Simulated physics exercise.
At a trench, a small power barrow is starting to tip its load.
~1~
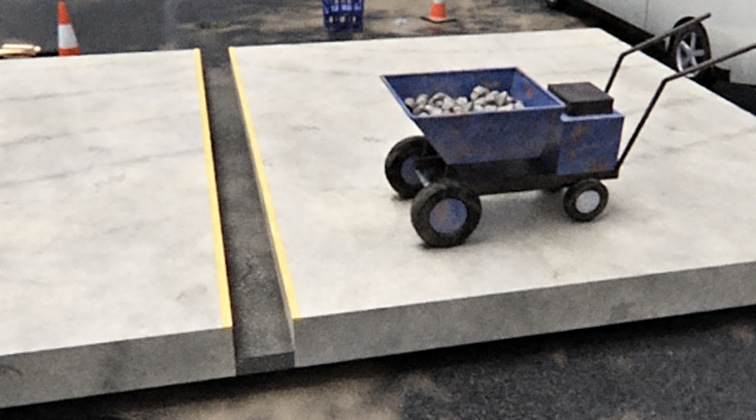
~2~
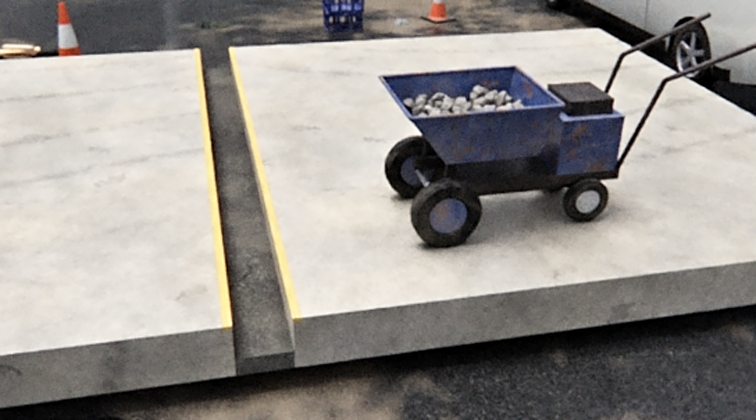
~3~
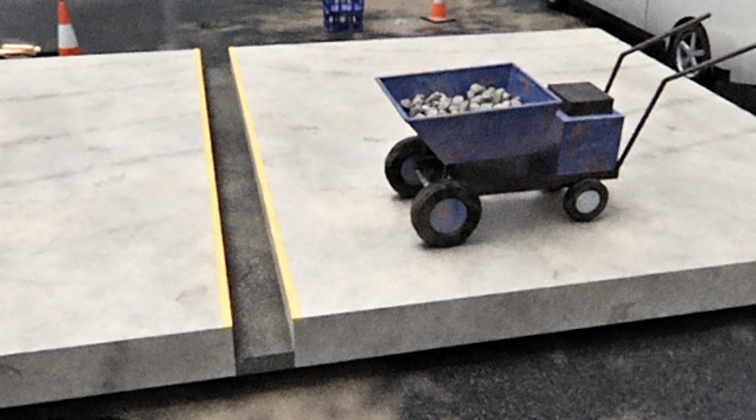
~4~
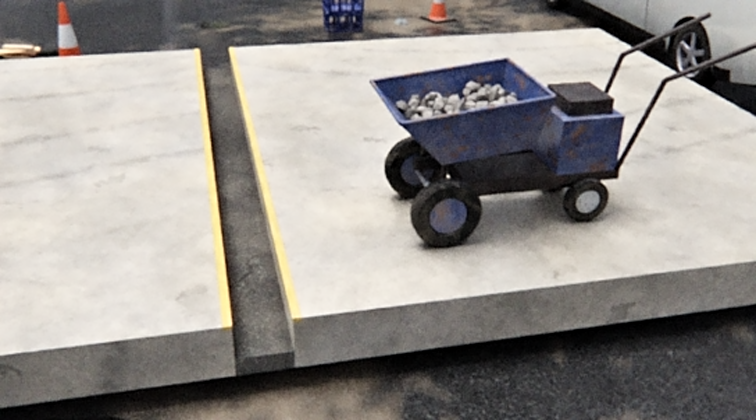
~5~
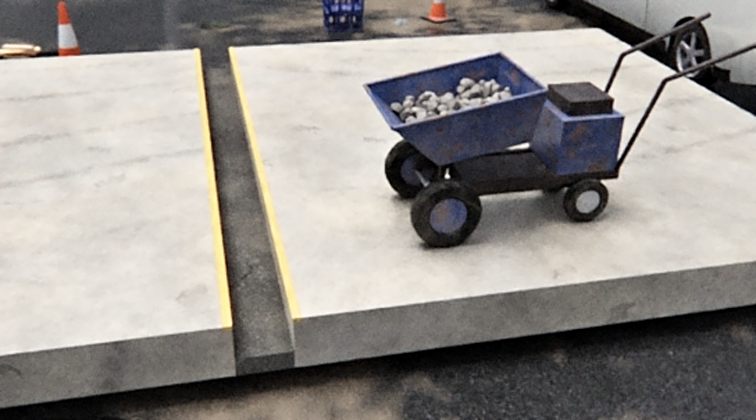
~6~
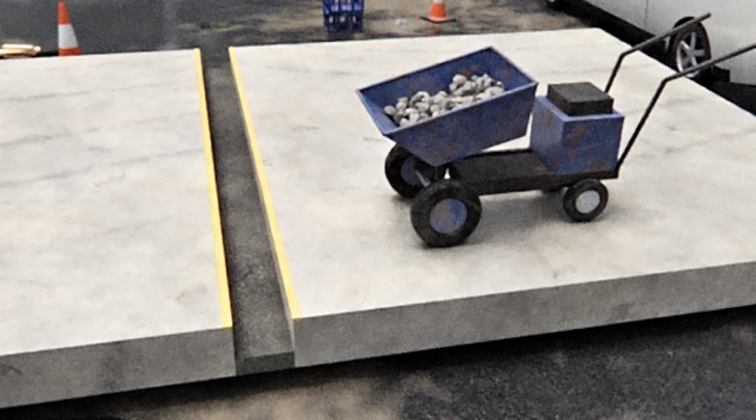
In the video, a small blue power barrow loaded with broken stones stands on a pale slab to the right of a narrow, yellow-edged trench, and its skip gradually tilts forward to the left while the wheels stay still.
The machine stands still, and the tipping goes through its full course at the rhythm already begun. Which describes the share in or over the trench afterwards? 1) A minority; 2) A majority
1.
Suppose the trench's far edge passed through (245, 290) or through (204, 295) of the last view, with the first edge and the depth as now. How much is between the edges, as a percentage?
Roughly 30 percent first and 40 percent second.
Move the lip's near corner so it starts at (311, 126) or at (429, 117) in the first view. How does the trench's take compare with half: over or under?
The first place leaves the lesser portion between the edges, the second place the lesser portion.
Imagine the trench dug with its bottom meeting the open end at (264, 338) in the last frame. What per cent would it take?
Something like 30 %.
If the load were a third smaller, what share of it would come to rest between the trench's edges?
About 30 %.
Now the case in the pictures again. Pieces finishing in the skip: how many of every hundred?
I reckon some 35 percent.
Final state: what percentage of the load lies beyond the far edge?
Around 0 per cent.
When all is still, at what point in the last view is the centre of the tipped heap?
Near pixel (267, 233).
Soon, skip tipped steeply; all in the skip.
A while on, skip tipped right over; most in the skip; about a quarter short of the trench; a stray few falling.
Towards the end, skip tipped right over; about a third in the skip; about a third short of the trench; about a quarter in or heaped over the trench; a stray few beyond it.
Finally, skip tipped right over; about a third in the skip; about a third short of the trench; about a third in or heaped over the trench; a stray few beyond it.
